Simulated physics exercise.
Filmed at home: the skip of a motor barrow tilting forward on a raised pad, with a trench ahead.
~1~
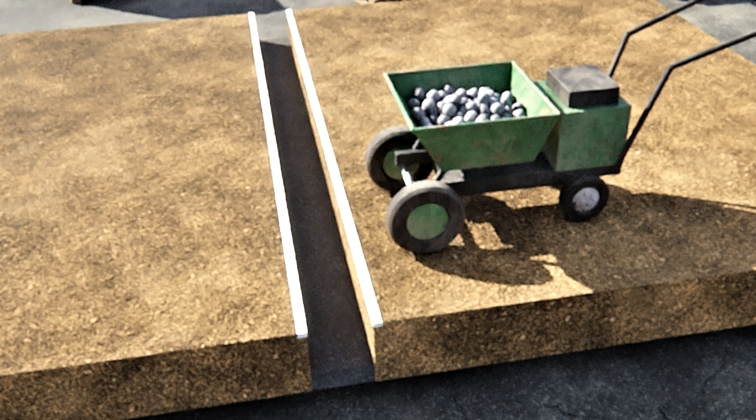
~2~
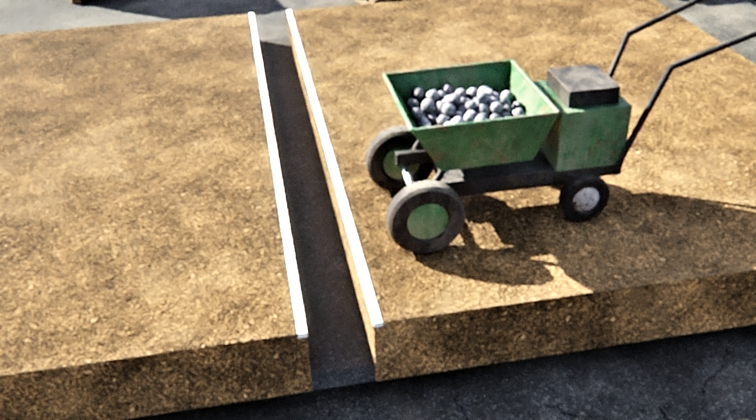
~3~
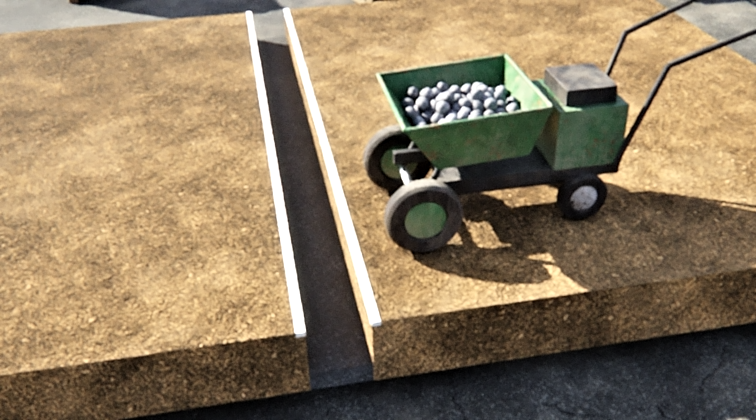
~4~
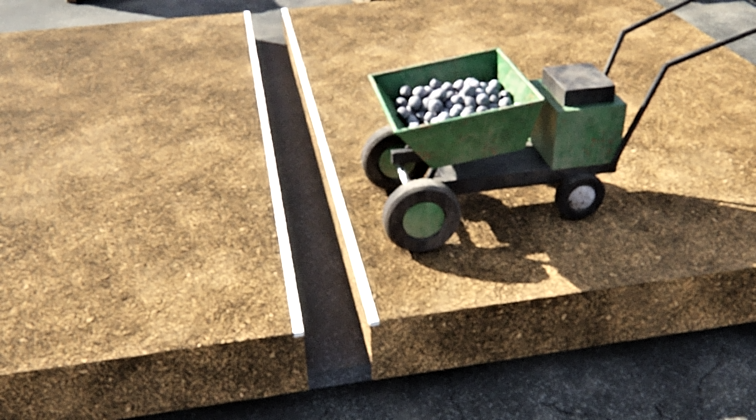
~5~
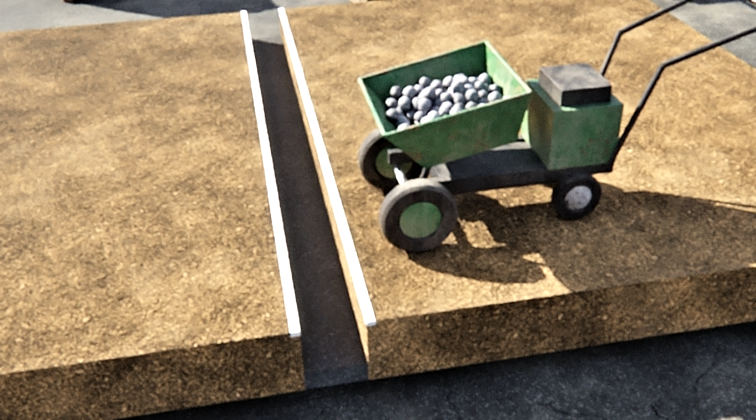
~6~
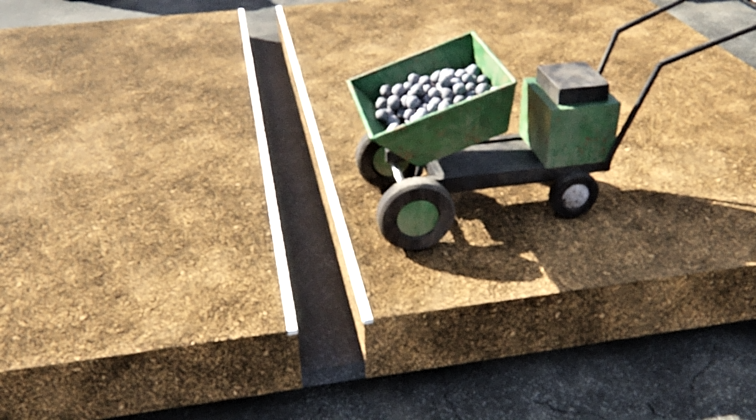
A green skip full of round cobbles tilts forward to the left beside a trench.
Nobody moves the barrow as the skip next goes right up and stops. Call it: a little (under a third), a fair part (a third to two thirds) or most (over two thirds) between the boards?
A fair part.
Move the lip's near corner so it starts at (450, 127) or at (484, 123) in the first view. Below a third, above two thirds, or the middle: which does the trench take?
Try one, over two thirds; try two, beyond two thirds.
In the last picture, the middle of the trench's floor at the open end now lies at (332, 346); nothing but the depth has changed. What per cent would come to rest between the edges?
50 %.
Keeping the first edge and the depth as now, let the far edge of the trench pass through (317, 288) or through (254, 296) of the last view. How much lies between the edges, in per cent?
20 %, give or take, and then 90 %.
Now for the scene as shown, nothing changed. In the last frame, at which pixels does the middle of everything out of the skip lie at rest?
Once it all stops, the middle lies near (289, 256).
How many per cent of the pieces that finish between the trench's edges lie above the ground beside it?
My figure is near 0 per cent.
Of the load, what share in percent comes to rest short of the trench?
0 percent.
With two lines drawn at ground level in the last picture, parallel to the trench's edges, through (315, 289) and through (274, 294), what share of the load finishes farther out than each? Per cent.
About 70 and 40 %.
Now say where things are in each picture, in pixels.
The first frame shows lip of the skip near (414, 131), level; top of the load near (472, 107), round cobbles; first edge of the trench near (367, 285); far edge near (296, 295), the trench under half as wide as the skip, and about as deep as wide.
The second frame shows lip of the skip near (412, 131), level; top of the load near (471, 106).
The third frame shows lip of the skip near (406, 131), tipped barely; top of the load near (472, 105).
The fourth frame shows lip of the skip near (397, 133), tipped a little; top of the load near (465, 101).
The fifth frame shows lip of the skip near (385, 136), tipped a little; top of the load near (469, 92).
The sixth frame shows lip of the skip near (373, 139), tipped clearly; top of the load near (457, 86); first edge of the trench near (358, 282); far edge near (286, 292).
Shortly afterwards, skip tipped steeply; the whole lot in the skip.
Next, skip tipped right over; the bulk in the skip; only a few in or heaped over the trench; a little beyond it; a little falling.
Some moments later, skip tipped right over; near a quarter in the skip; near a third in or heaped over the trench; near half beyond it; only a few falling.
In the end, skip tipped right over; near half in or heaped over the trench; near half beyond it.
